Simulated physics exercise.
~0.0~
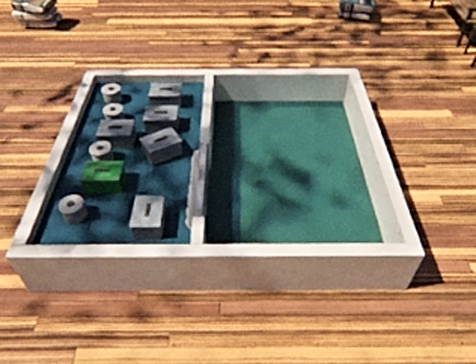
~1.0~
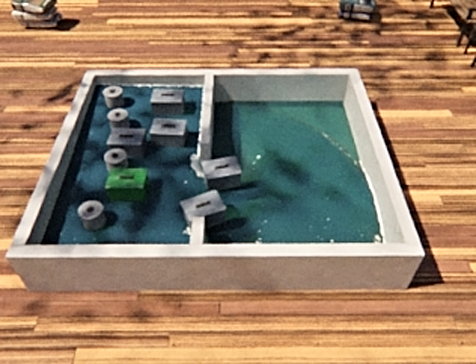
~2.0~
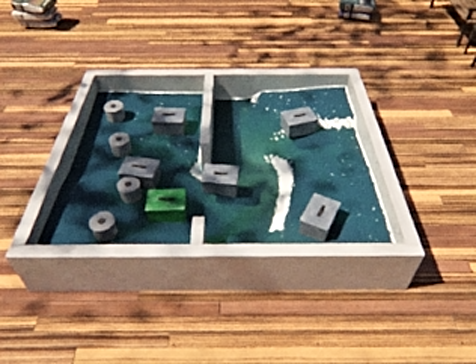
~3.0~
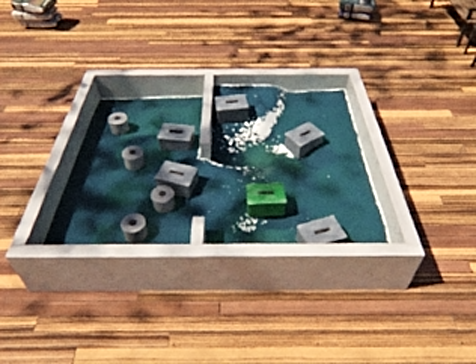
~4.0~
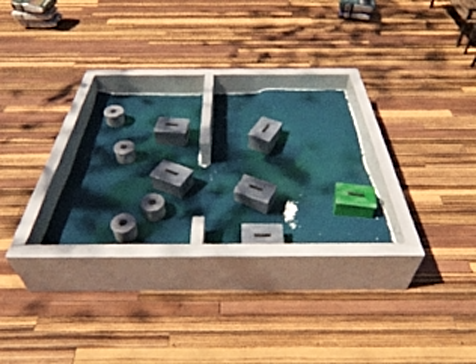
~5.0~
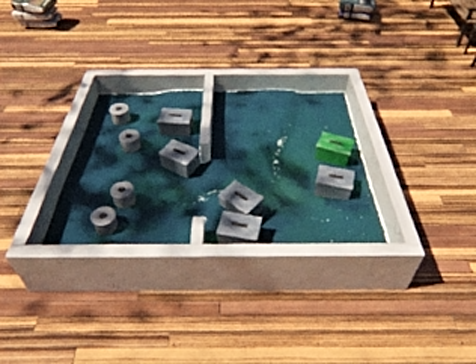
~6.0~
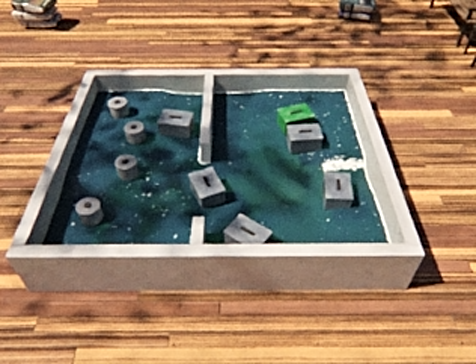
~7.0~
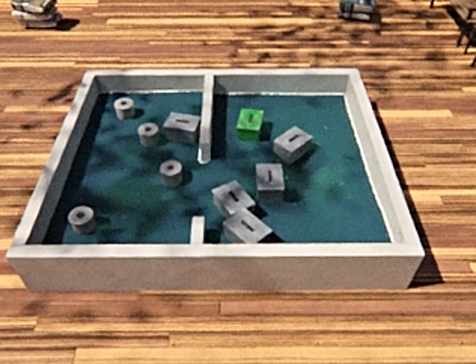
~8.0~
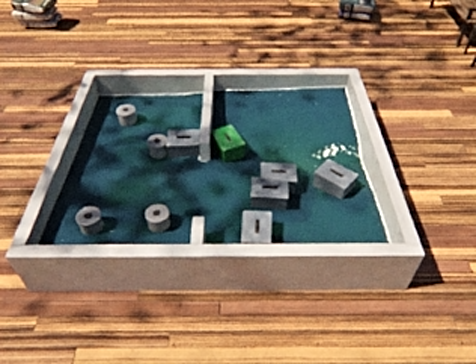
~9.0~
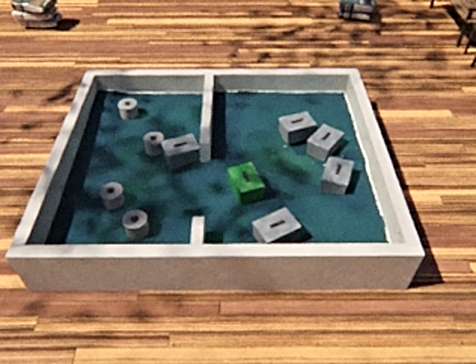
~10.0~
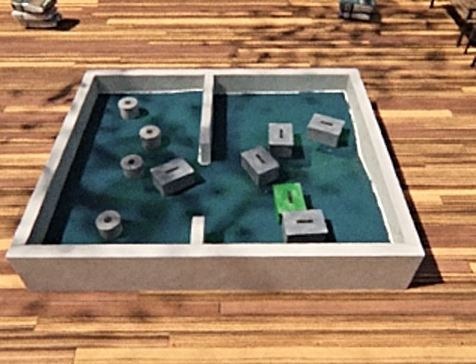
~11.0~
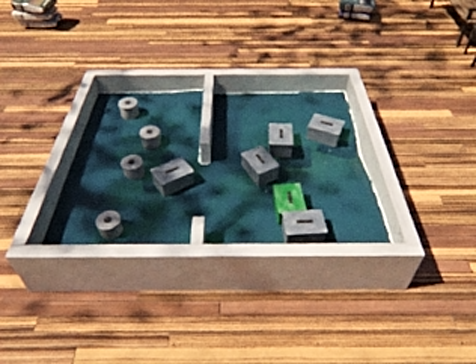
In a two-part tank, a green tote drifts through the divider gap and floats lower right.
